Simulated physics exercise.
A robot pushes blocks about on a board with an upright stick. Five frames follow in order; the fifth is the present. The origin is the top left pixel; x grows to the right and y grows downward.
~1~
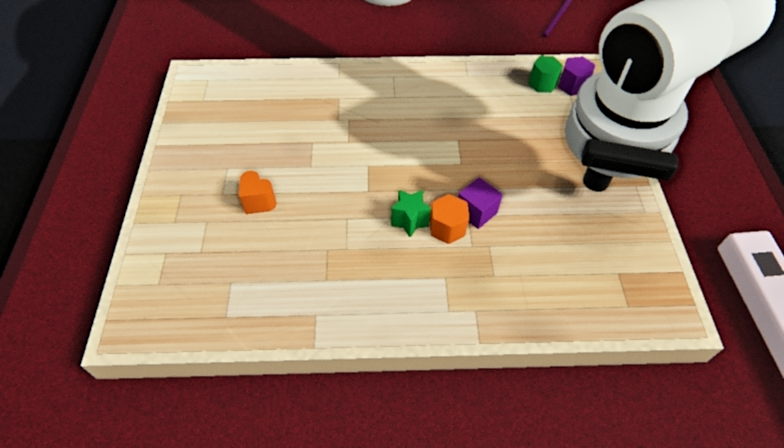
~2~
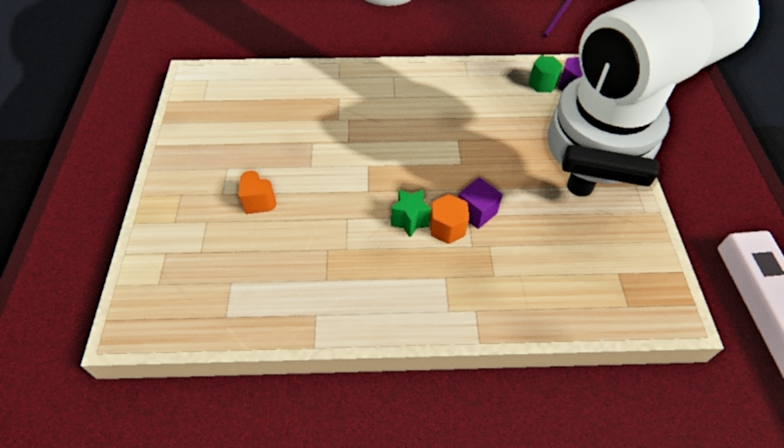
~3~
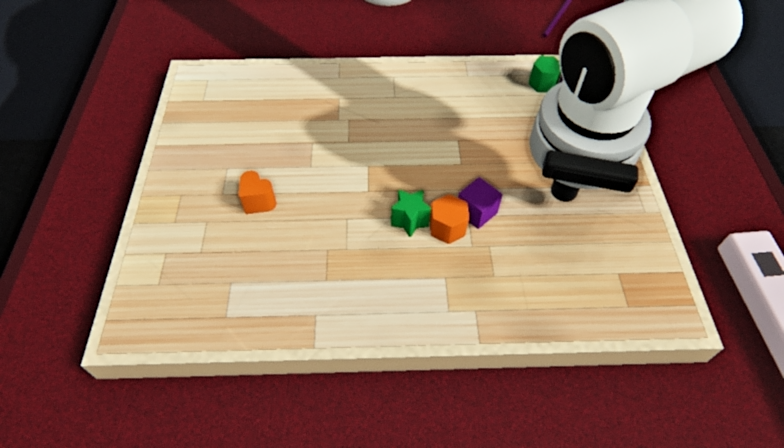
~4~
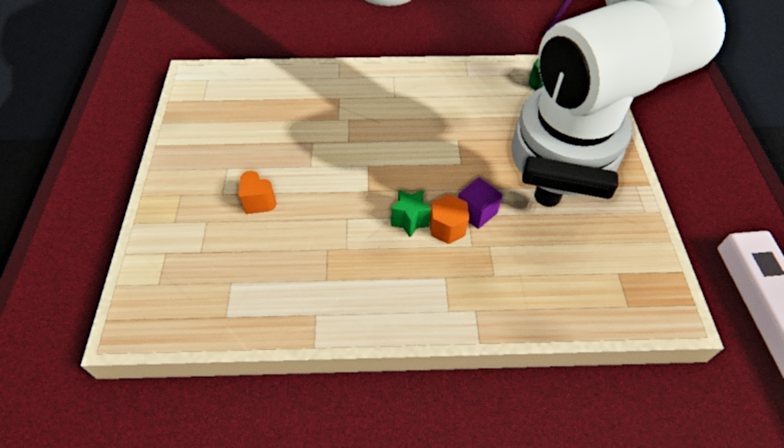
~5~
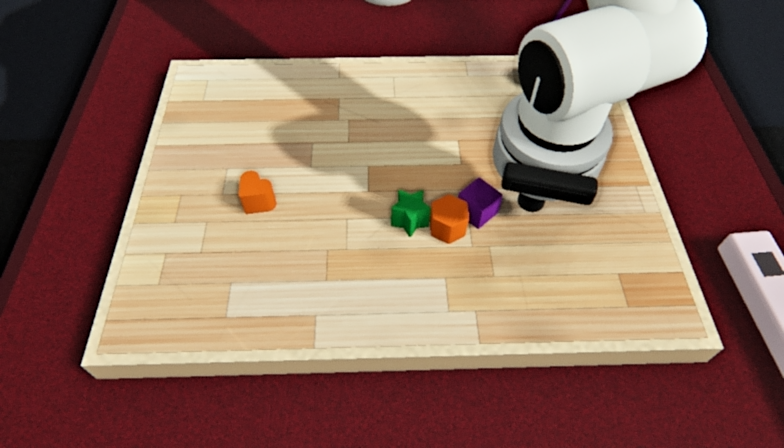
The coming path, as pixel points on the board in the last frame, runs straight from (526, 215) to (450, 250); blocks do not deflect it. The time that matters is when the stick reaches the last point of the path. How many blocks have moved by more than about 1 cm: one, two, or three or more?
By the end, two blocks will have moved.
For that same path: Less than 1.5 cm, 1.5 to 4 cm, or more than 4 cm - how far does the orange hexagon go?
That one ends up 1.5 to 4 cm from where it is now.
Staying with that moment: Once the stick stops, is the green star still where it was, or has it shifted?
Shifted.
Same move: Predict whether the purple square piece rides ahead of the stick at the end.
It is no longer ahead.
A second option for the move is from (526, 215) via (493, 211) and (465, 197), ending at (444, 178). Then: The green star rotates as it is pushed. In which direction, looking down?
It makes a clockwise turn.
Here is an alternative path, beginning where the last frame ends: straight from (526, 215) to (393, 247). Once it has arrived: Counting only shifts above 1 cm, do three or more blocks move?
Final answer: Yes.
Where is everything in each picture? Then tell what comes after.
The first frame shows stick tip (596, 182); block tops, green star (411, 203); orange hexagon (450, 210); purple square piece (481, 194).
The second frame shows stick (580, 187); blocks unchanged.
The third frame shows stick (564, 192); blocks unchanged.
The fourth frame shows stick (547, 197); blocks unchanged.
The fifth frame shows stick (531, 202); green star (411, 203); orange hexagon (450, 210); purple square piece (481, 194).
On the path given first. One third of the way, stick (503, 214); nothing pushed yet.
Two thirds of the way, stick (478, 226); green star (408, 202); orange hexagon (446, 210); purple square piece (476, 192), turned 15° clockwise.
At the end, stick (452, 238); green star (399, 198); orange hexagon (431, 212), turned 50° clockwise; purple square piece (476, 192), turned 15° clockwise.
